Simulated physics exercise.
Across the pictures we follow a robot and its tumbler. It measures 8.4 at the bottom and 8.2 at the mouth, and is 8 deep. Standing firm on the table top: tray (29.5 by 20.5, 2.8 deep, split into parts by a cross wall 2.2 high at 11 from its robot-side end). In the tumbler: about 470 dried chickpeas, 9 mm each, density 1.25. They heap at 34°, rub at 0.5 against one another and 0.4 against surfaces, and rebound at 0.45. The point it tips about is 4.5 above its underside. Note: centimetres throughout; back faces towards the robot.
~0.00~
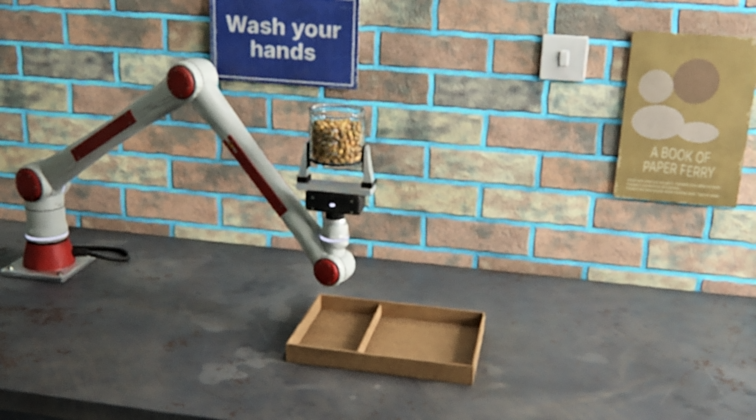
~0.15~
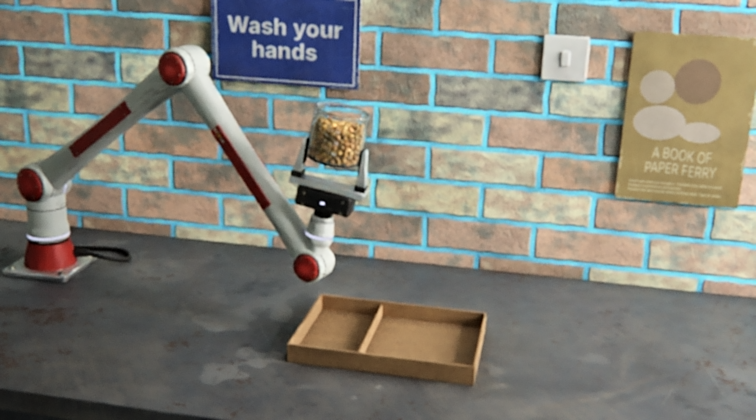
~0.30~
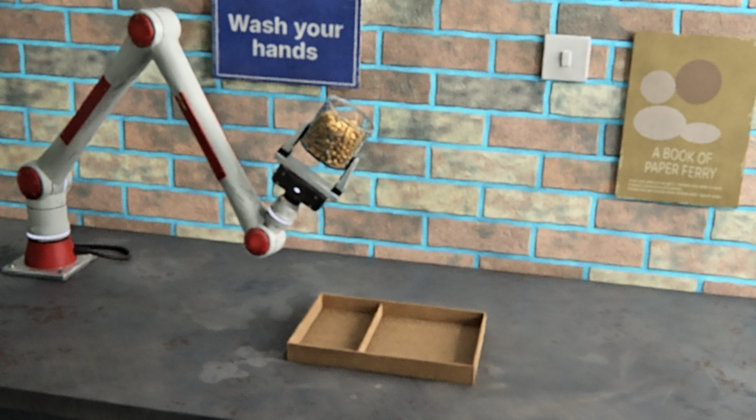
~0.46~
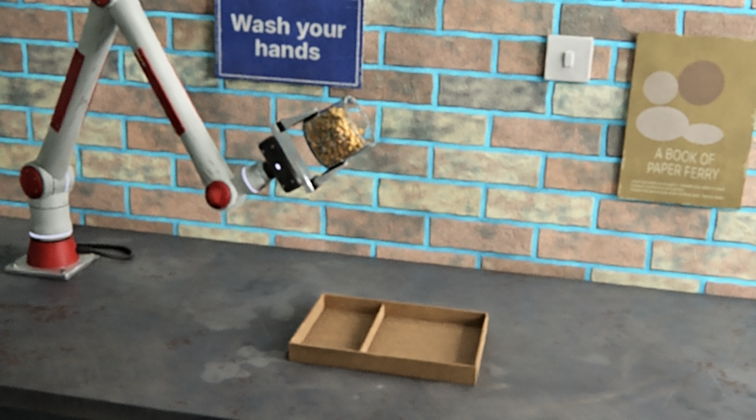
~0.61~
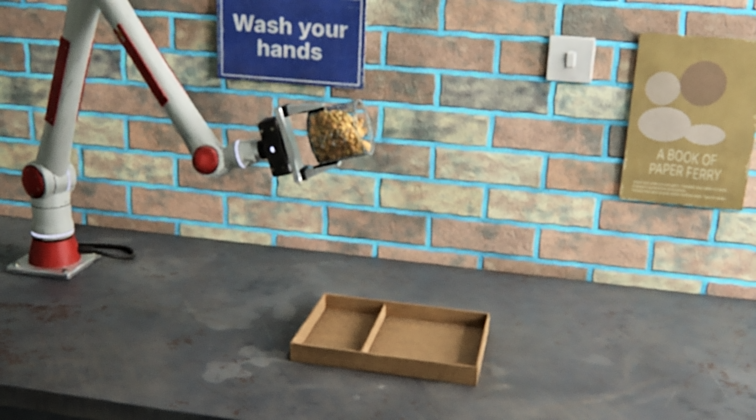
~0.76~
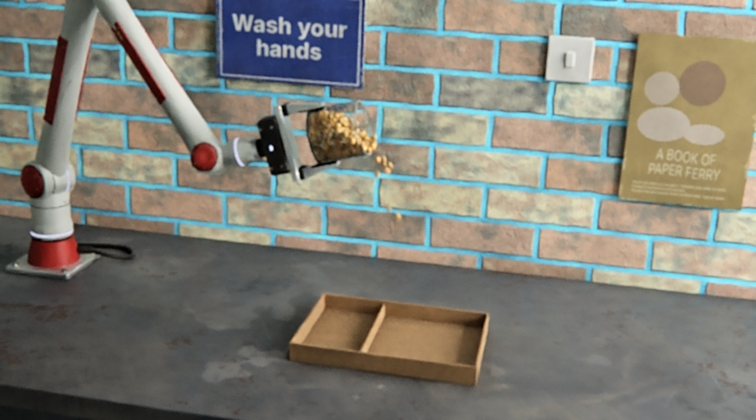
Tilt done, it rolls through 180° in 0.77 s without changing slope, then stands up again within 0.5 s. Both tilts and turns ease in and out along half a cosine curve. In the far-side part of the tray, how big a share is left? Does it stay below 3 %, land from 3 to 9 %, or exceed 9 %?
It exceeds 9 %.
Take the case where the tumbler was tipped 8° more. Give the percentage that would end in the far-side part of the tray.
Then roughly 35 per cent.
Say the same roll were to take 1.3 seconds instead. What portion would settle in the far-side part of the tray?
Then roughly 20 per cent.
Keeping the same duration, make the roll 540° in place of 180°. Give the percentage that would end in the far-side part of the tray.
Then about 15 per cent.
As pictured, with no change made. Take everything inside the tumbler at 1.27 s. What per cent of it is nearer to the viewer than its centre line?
40 per cent.
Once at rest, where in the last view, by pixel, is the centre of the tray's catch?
Roughly at pixel (418, 337).
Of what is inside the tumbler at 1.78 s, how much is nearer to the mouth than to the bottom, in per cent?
Close to 35 per cent is in the half by the mouth.
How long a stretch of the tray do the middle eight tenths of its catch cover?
16 cm.
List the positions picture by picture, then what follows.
In the first picture, tumbler middle at (337, 135), upright; upper third of the load around (337, 128), from x 315 to 360, top at y 120; 467 in the tumbler.
In the second picture, tumbler middle at (338, 136), tipped 9°; upper third of the load around (336, 128), from x 310 to 360, top at y 120.
In the third picture, tumbler middle at (337, 134), tipped 32°; upper third of the load around (332, 126), from x 305 to 365, top at y 110.
In the fourth picture, tumbler middle at (338, 133), tipped 58°; upper third of the load around (333, 123), from x 310 to 360, top at y 110.
In the fifth picture, tumbler middle at (340, 133), tipped 73°; upper third of the load around (334, 123), from x 315 to 365, top at y 110.
In the sixth picture, tumbler middle at (339, 132), tipped 74°; upper third of the load around (331, 124), from x 310 to 400, top at y 110; 459 in the tumbler, 8 in flight or on a rim.
By 1.27 s, tipped 74°, highest piece 39 above the table; 426 in the tumbler, 22 in the far-side part, 19 in flight or on a rim.
By 1.78 s, tipped 38°, highest piece 38 above the table; 382 in the tumbler, 74 in the far-side part, 2 in the robot-side part, 1 on the table or floor, 8 in flight or on a rim.
By 2.23 s, upright, highest piece 39 above the table; 382 in the tumbler, 82 in the far-side part, 2 in the robot-side part, 1 on the table or floor.
By 2.93 s, upright, highest piece 39 above the table; 382 in the tumbler, 82 in the far-side part, 2 in the robot-side part, 1 on the table or floor.
Final count, 382 in the tumbler, 82 in the far-side part, 2 in the robot-side part, 1 on the table or floor. That is 18 % in the far-side part of the tray.
